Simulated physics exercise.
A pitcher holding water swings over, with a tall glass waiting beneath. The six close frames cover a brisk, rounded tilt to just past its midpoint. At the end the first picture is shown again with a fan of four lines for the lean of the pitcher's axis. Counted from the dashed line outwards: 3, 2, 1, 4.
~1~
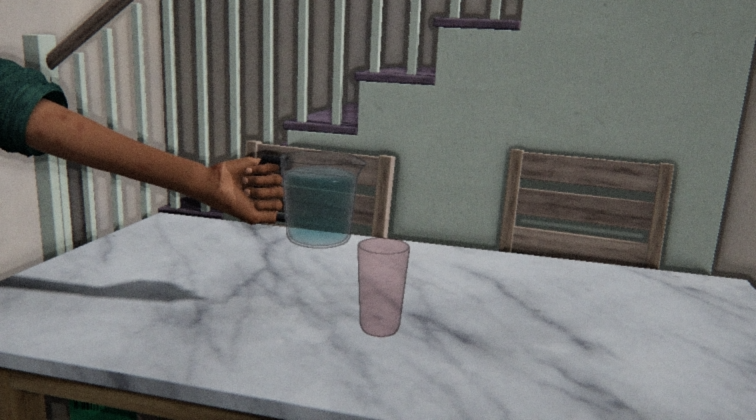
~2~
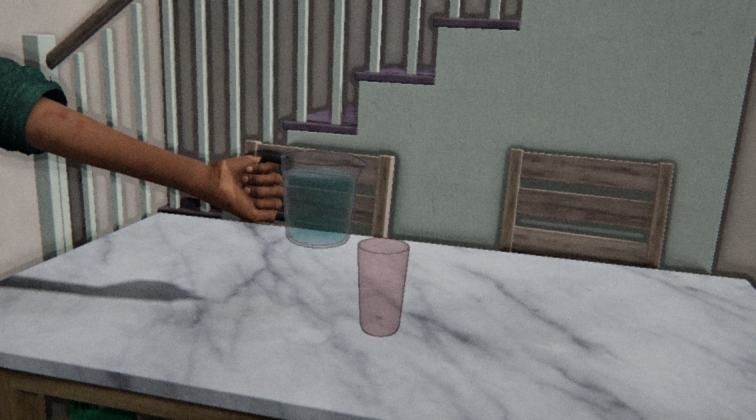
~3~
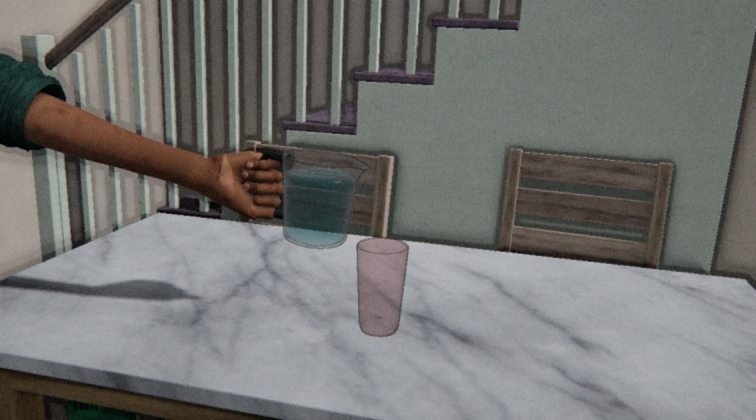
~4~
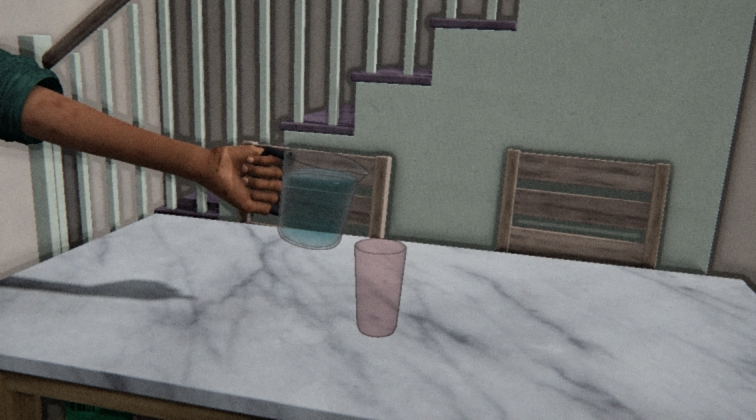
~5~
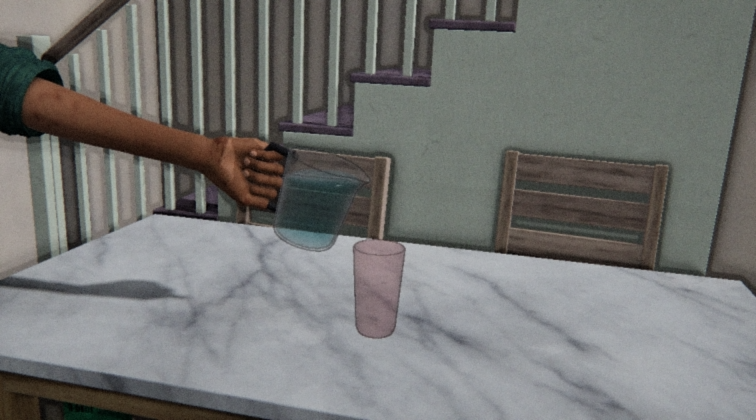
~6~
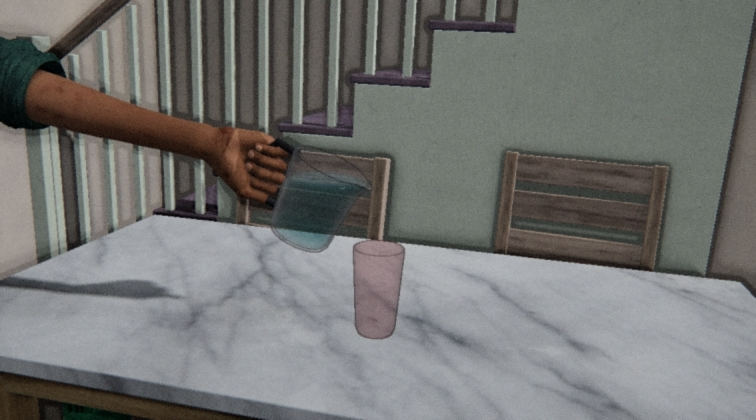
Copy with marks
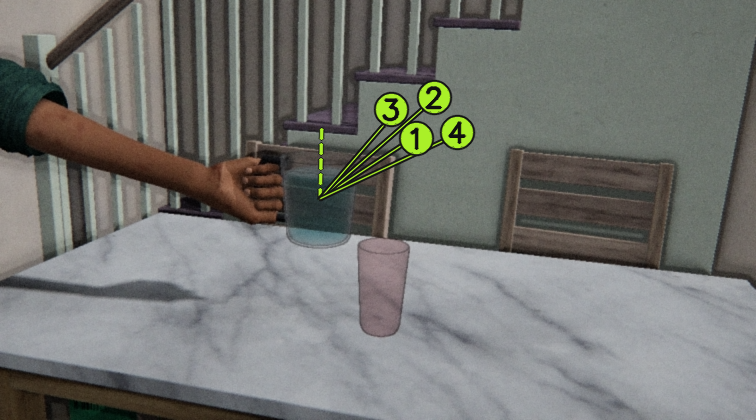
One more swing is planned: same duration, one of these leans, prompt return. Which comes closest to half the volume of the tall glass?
I would pick line 1.
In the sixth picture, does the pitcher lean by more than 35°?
No, it does not.
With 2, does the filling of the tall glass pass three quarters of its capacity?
No.
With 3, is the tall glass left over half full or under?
Under.
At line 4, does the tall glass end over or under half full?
Over half.
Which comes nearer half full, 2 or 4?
Here it is line 2.
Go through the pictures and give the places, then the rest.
The first frame shows upright, lip at (365, 164); rim of the tall glass round (384, 245); nothing has left yet.
The second frame shows upright, lip at (365, 165); nothing has left yet.
The third frame shows tipped about 5°, lip at (367, 168); nothing has left yet.
The fourth frame shows tipped about 10°, lip at (367, 173); nothing has left yet.
The fifth frame shows tipped about 17°, lip at (369, 181); nothing has left yet.
The sixth frame shows tipped about 24°, lip at (371, 189); nothing has left yet.
In lime, 1 at (400, 145); 2 at (422, 109); 3 at (383, 125); 4 at (442, 140).
With 1, the tall glass ends with about 51 % of what it can hold; 5 % of the water is spilt.
With 2, the tall glass ends with about 35 % of what it can hold; 4 % of the water is spilt.
With 3, the tall glass ends with about 22 % of what it can hold.
With 4, the tall glass ends with about 76 % of what it can hold; 4 % of the water is spilt.
